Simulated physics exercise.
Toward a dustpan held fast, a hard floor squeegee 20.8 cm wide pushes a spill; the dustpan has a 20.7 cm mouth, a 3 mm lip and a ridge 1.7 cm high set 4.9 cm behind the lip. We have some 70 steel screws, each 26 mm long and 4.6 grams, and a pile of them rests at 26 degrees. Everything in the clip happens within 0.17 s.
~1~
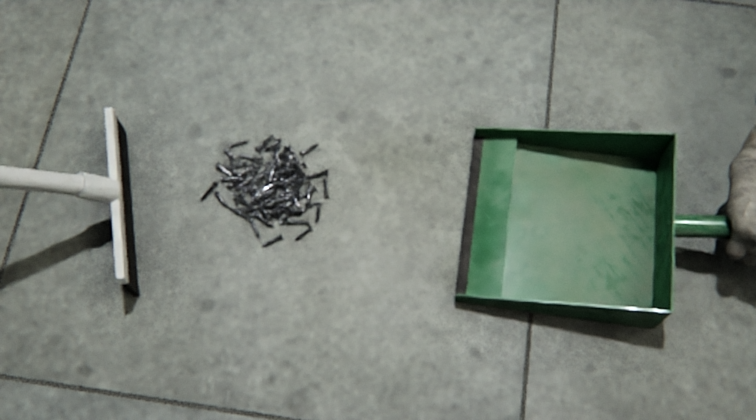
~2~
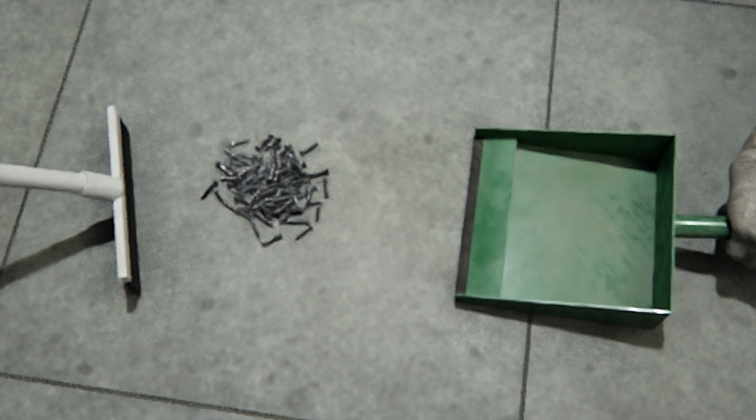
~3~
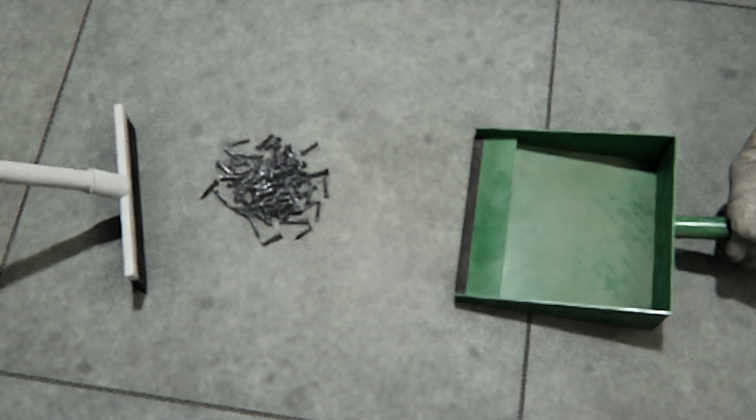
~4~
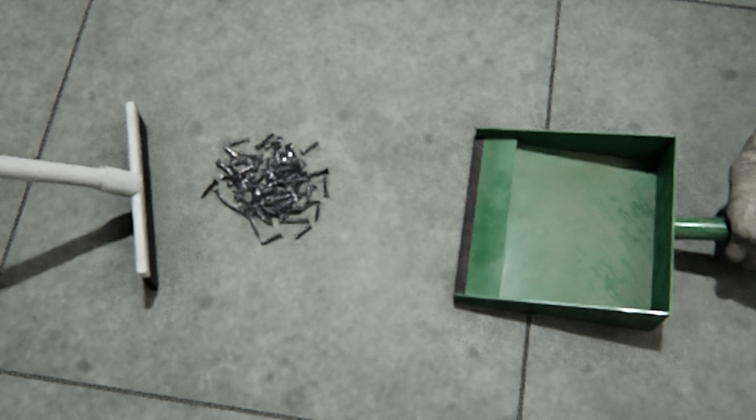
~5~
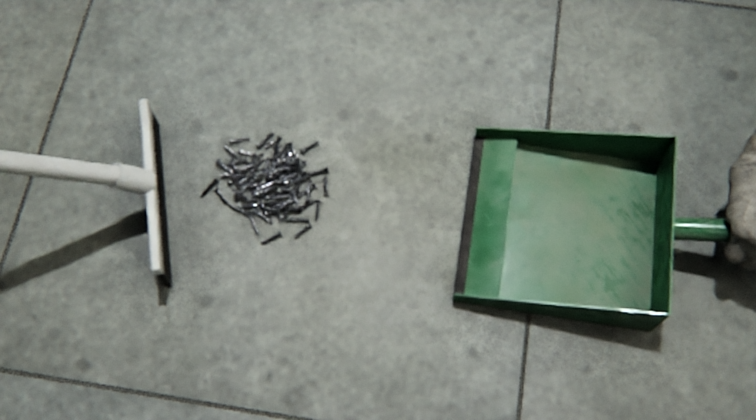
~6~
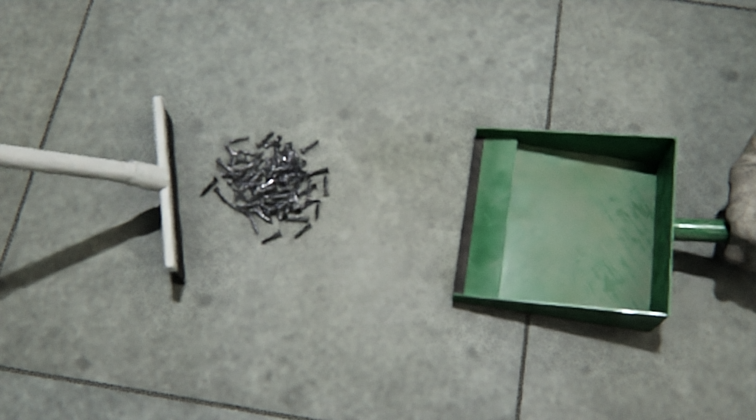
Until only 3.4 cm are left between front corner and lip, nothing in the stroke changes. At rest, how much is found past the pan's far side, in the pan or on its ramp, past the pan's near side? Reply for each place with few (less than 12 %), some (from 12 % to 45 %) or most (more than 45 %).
Far side - some; pan - few; near side - few.
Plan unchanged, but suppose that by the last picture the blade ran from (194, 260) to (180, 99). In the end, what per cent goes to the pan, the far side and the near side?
Per cent by place - pan 5, far side 30, near side 0.
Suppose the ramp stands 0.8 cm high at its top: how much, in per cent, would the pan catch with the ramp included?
About 0 %.
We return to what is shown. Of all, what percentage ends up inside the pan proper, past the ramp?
Estimate: Near 0 per cent of all.
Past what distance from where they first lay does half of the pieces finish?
Median: Approx. 20 cm.
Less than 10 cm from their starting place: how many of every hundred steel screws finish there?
Around 0 percent.
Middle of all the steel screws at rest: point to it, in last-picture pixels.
Look around (442, 162) in the last picture.
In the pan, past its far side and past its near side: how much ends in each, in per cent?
Far side - 25; pan - 0; near side - 0.
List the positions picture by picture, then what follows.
Blade from (123, 279) to (112, 116), moved 0.0 cm, 0 of the pieces shifted so far; middle of the pieces at (277, 185); pan at (577, 231), in the first frame.
Blade from (125, 277) to (114, 114), moved 0.3 cm, 0 of the pieces shifted so far; middle of the pieces at (277, 184), in the second frame.
Blade from (132, 275) to (121, 112), moved 1.0 cm, 0 of the pieces shifted so far; middle of the pieces at (277, 184), in the third frame.
Blade from (144, 273) to (133, 110), moved 2.3 cm, 0 of the pieces shifted so far; middle of the pieces at (277, 183), in the fourth frame.
Blade from (158, 270) to (146, 107), moved 3.9 cm, 0 of the pieces shifted so far; middle of the pieces at (277, 182), in the fifth frame.
Blade from (172, 267) to (160, 104), moved 5.4 cm, 0 of the pieces shifted so far; middle of the pieces at (277, 182); pan at (575, 232), in the sixth frame.
Then, 0.29 s after the last picture, middle of the blade 21 cm from the lip; 0 % over the lip, far side 0 %, near side 0 %.
Then, 0.49 s after the last picture, middle of the blade 12 cm from the lip; 0 % over the lip, far side 10 %, near side 0 %.
Then, 0.80 s after the last picture, middle of the blade 7 cm from the lip; 0 % over the lip, far side 25 %, near side 0 %.
In the end, far side 25 %, pan 0 %, near side 0 %, in front of the lip or behind the blade 75 %.
